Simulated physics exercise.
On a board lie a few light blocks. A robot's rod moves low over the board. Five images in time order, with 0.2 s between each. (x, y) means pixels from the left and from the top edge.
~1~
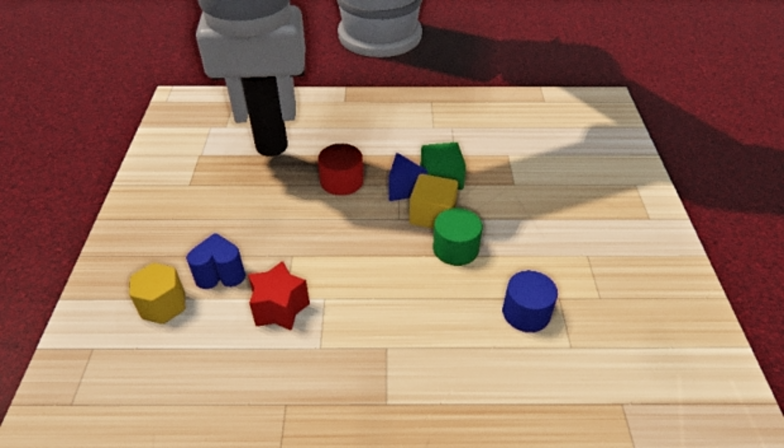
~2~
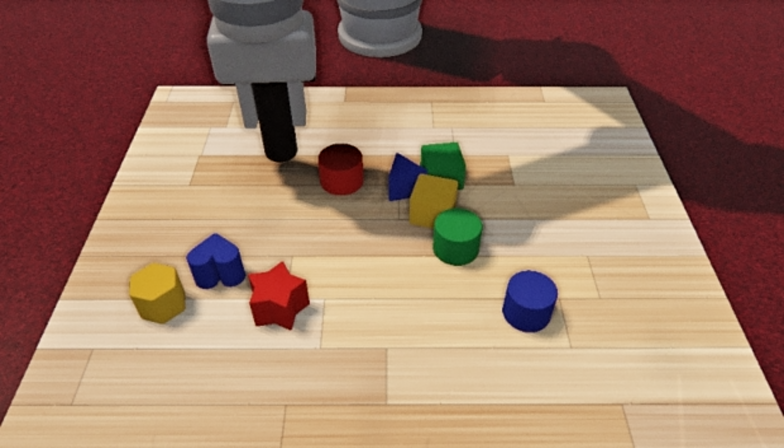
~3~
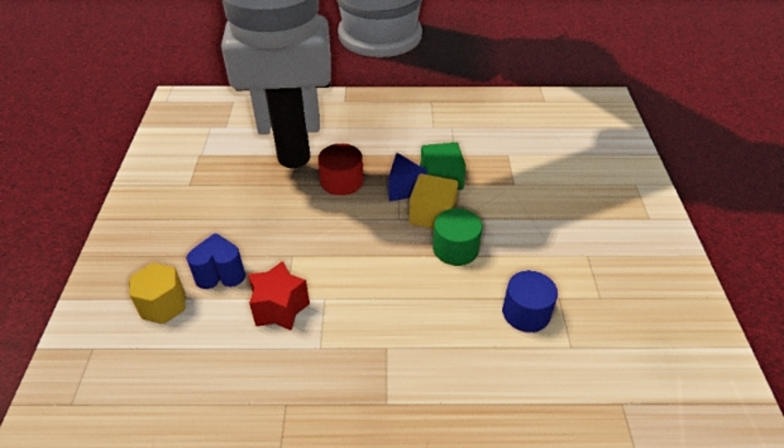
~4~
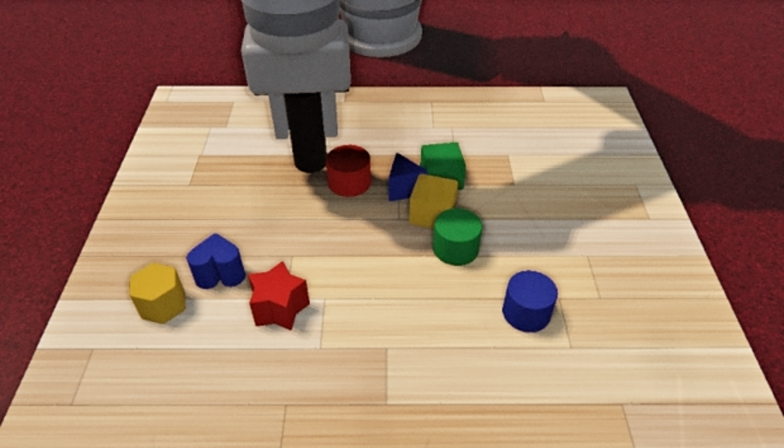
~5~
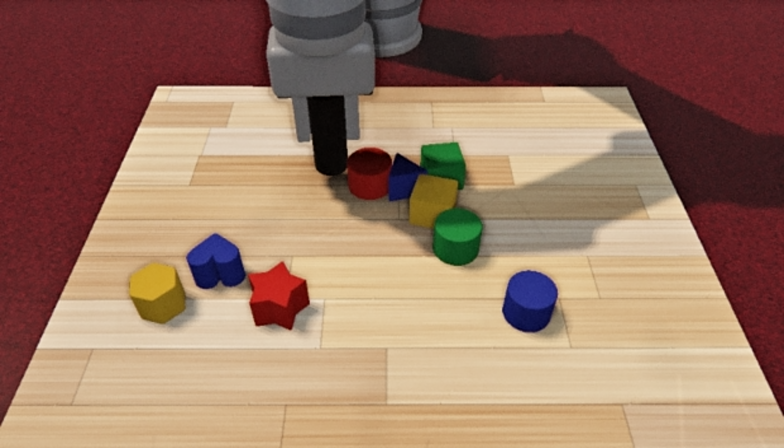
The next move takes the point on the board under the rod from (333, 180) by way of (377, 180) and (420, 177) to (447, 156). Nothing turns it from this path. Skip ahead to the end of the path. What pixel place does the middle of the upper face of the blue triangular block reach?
It will likely be found at (498, 176).
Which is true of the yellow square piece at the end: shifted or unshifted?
Moved away.
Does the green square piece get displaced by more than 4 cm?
Answer: Yes.
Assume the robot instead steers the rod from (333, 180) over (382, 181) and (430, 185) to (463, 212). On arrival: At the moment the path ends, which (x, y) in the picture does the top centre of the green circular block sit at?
I'd expect the centre of its top face to be at (461, 249).
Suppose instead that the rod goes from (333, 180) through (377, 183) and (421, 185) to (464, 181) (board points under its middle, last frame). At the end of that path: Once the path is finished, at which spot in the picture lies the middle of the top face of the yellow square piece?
Roughly at (456, 199).
What follows on the original path. One third of the way, rod (378, 168); red circular block (417, 161); blue triangular block (452, 167); yellow square piece (439, 192); green square piece (468, 150), turned 40° anticlockwise.
Two thirds of the way, rod (422, 164); red circular block (459, 163); blue triangular block (494, 174); yellow square piece (450, 198), turned 30° clockwise; green square piece (496, 145), turned 70° anticlockwise.
At the end, rod (448, 143); red circular block (464, 164); blue triangular block (498, 176); yellow square piece (450, 198), turned 30° clockwise; green square piece (500, 145), turned 80° anticlockwise.
